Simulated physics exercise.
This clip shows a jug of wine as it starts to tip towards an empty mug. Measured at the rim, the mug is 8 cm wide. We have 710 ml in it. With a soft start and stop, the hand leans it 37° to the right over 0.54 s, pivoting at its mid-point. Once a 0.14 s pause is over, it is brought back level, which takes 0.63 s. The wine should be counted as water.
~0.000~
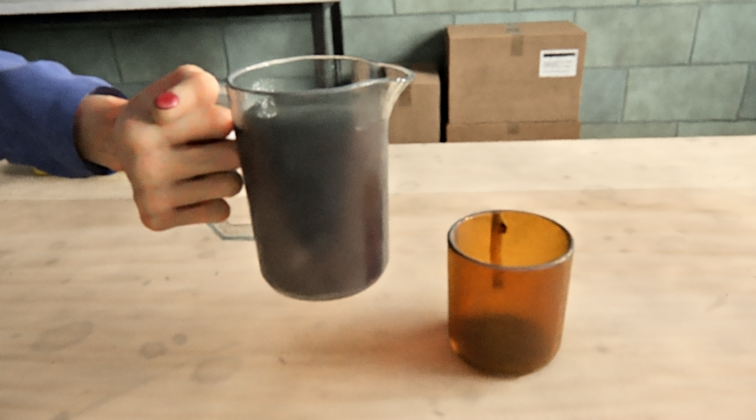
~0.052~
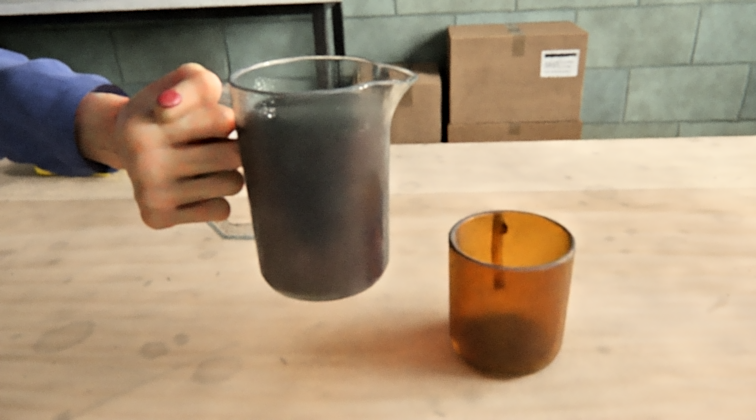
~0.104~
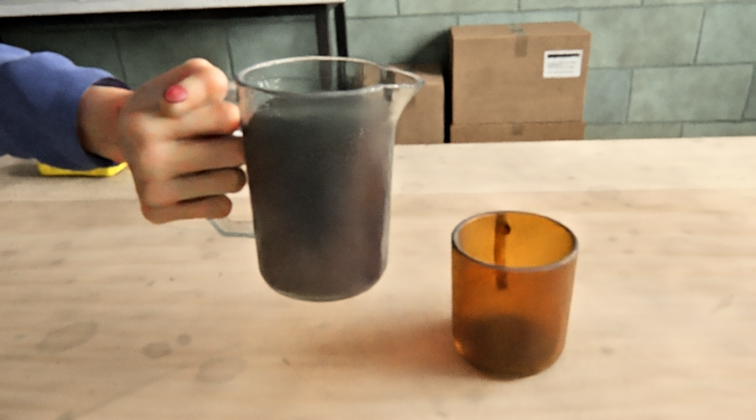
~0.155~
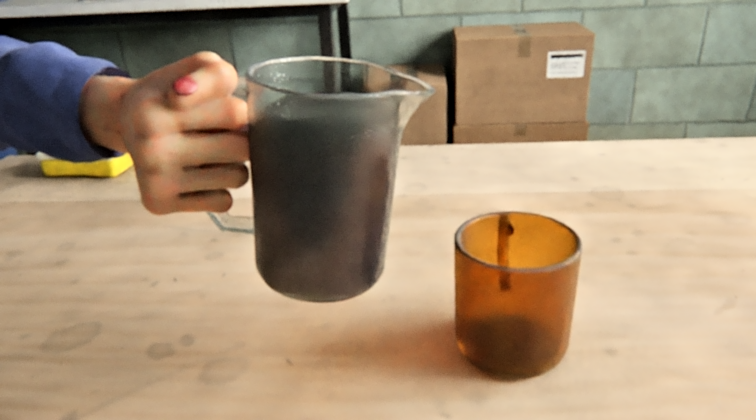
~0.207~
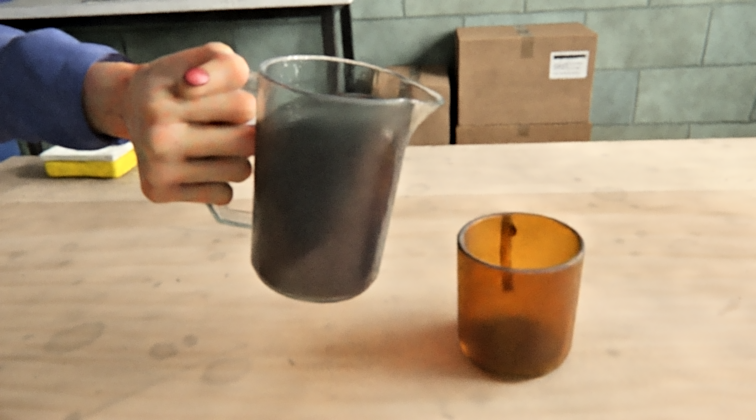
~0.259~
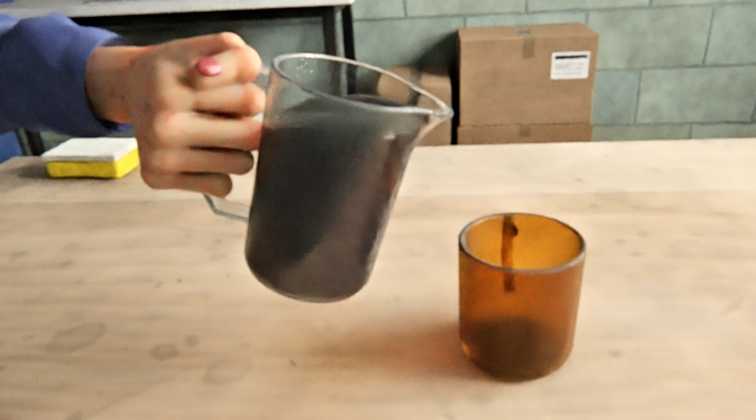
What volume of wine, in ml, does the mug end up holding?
I would say close to 70 ml.
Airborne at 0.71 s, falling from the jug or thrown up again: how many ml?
I'd say some 20 ml of liquid is up in the air.
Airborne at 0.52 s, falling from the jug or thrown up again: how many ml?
Estimate: Some 20 ml.
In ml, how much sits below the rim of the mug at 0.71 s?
Roughly 35 ml.
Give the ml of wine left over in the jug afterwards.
Some 640 ml.
Then, 0.52 s in, the tilt is 37° and the mug has 5 ml, the jug 680 ml, and 0 ml is on the table top.
Then, 0.71 s in, the tilt is 37° and the mug has 35 ml, the jug 655 ml, and 0 ml is on the table top.
Then, 0.91 s in, the tilt is 26° and the mug has 55 ml, the jug 640 ml, and 0 ml is on the table top.
Then, 1.12 s in, the tilt is 8° and the mug has 65 ml, the jug 640 ml, and 0 ml is on the table top.
Finally, the mug has 65 ml, the jug 640 ml, and 5 ml is on the table top.
